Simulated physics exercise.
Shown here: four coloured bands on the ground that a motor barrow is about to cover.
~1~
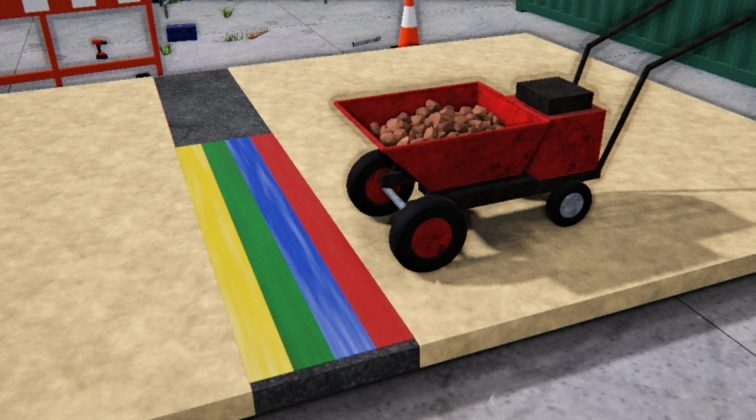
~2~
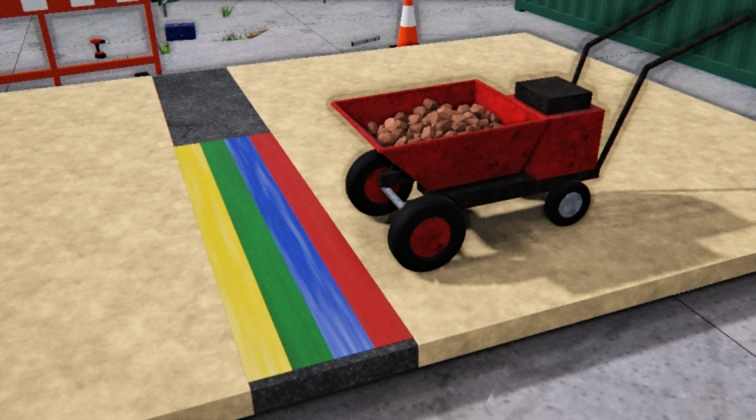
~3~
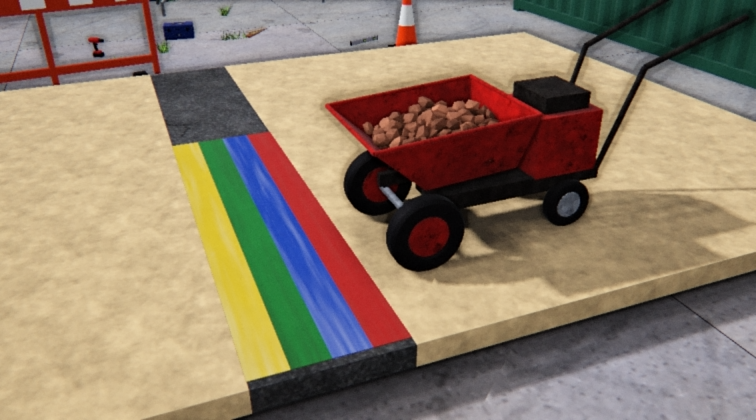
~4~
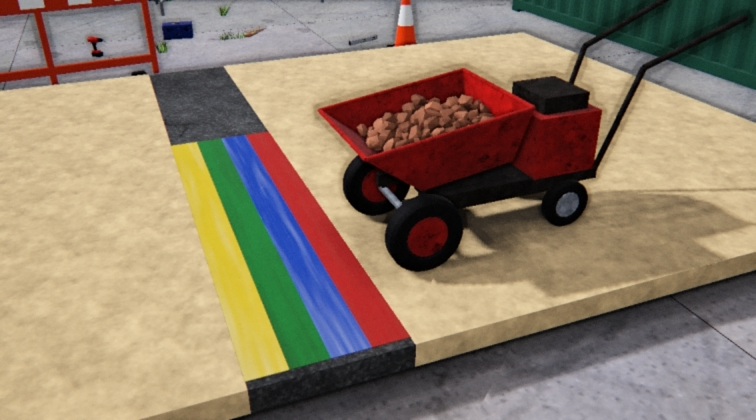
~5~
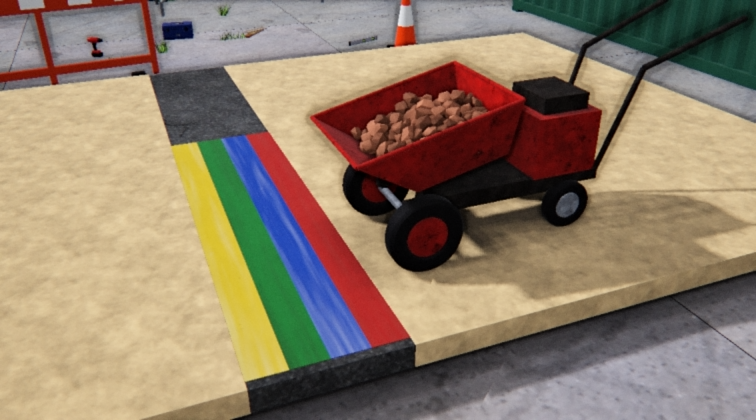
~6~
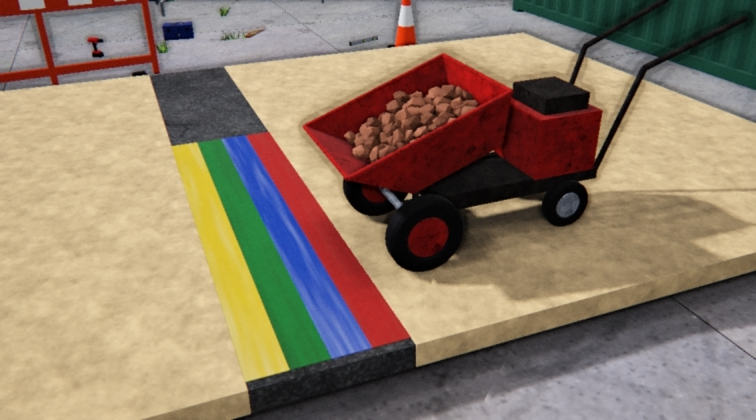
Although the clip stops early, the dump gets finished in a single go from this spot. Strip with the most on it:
Green strip.
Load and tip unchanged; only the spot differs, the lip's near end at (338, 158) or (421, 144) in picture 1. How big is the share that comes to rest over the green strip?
In turn 10 and 20 in a hundred.
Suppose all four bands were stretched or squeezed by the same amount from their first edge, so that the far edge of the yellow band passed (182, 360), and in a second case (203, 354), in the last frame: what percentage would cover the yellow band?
Shares: Close to 10 %; close to 10 %.
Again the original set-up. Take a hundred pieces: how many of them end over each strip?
Red: About 0; blue: About 15; green: About 35; yellow: About 20.
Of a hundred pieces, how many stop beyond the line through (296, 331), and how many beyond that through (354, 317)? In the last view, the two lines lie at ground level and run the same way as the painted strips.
Close to 40 % and 70 %, in that order.
Soon after the last picture, skip tipped steeply; all in the skip.
A little later, skip tipped right over; most in the skip; a small part over the blue strip; about a quarter over the green strip; a stray few over the yellow strip.
Later still, skip tipped right over; about a quarter in the skip; a small part over the blue strip; about a third over the green strip; about a quarter over the yellow strip; a small part off the paint.
At rest, skip tipped right over; about a quarter in the skip; none over the red strip; a small part over the blue strip; about a third over the green strip; about a quarter over the yellow strip; a small part off the paint.
